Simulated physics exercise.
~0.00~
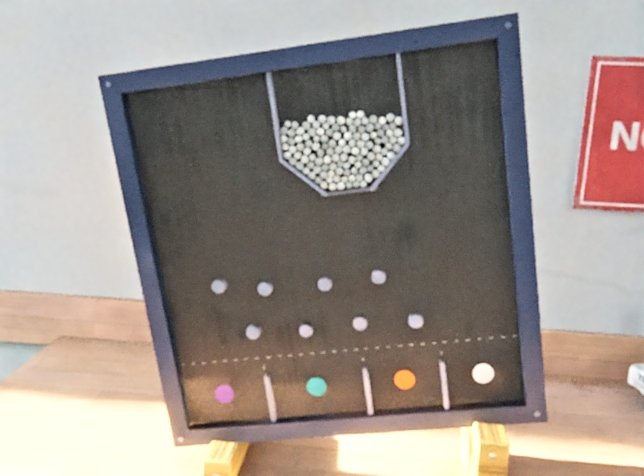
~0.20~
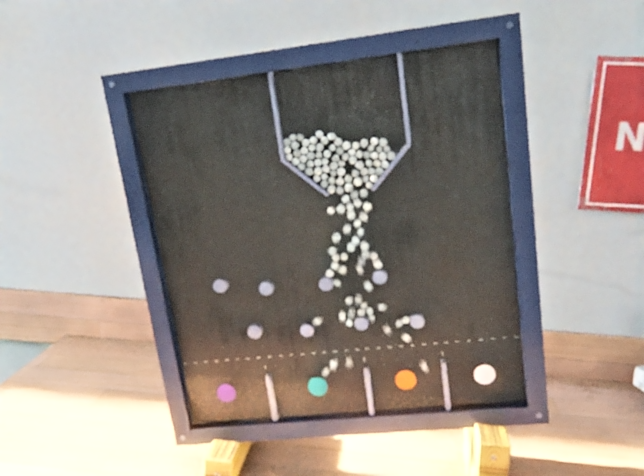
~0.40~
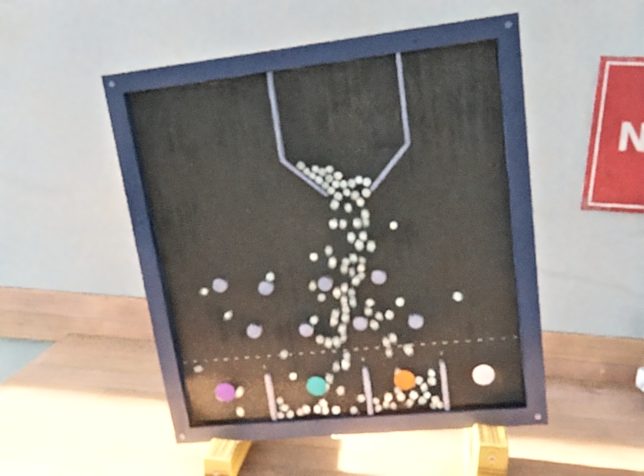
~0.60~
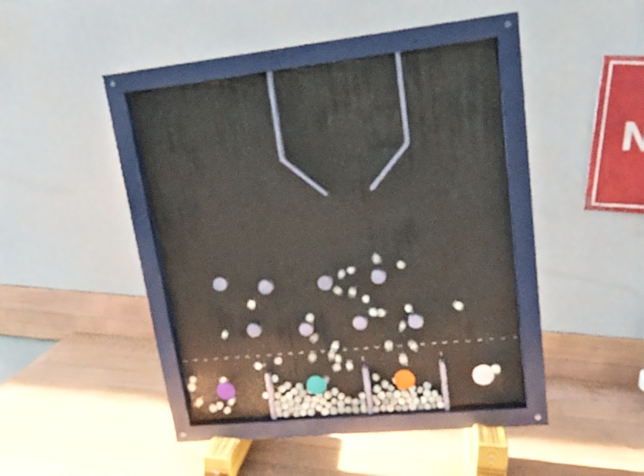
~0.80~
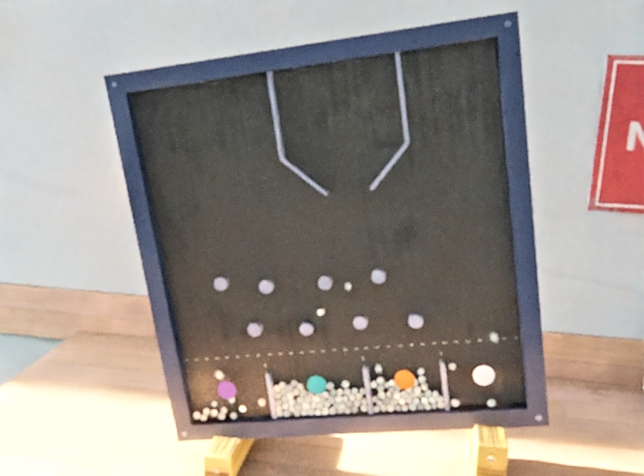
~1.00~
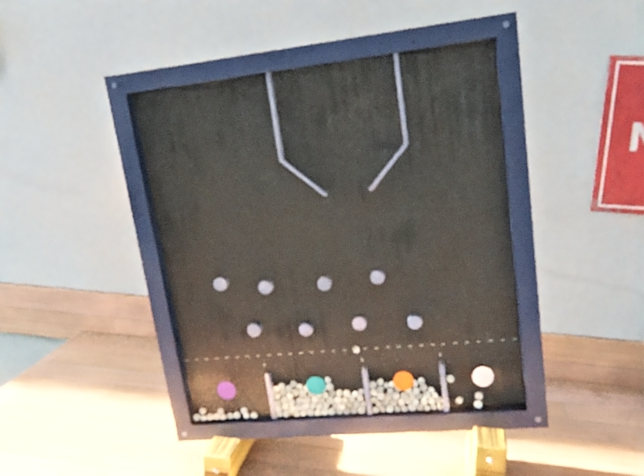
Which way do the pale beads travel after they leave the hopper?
The beads move down, passing among the pegs and into the bins at the bottom of the box.
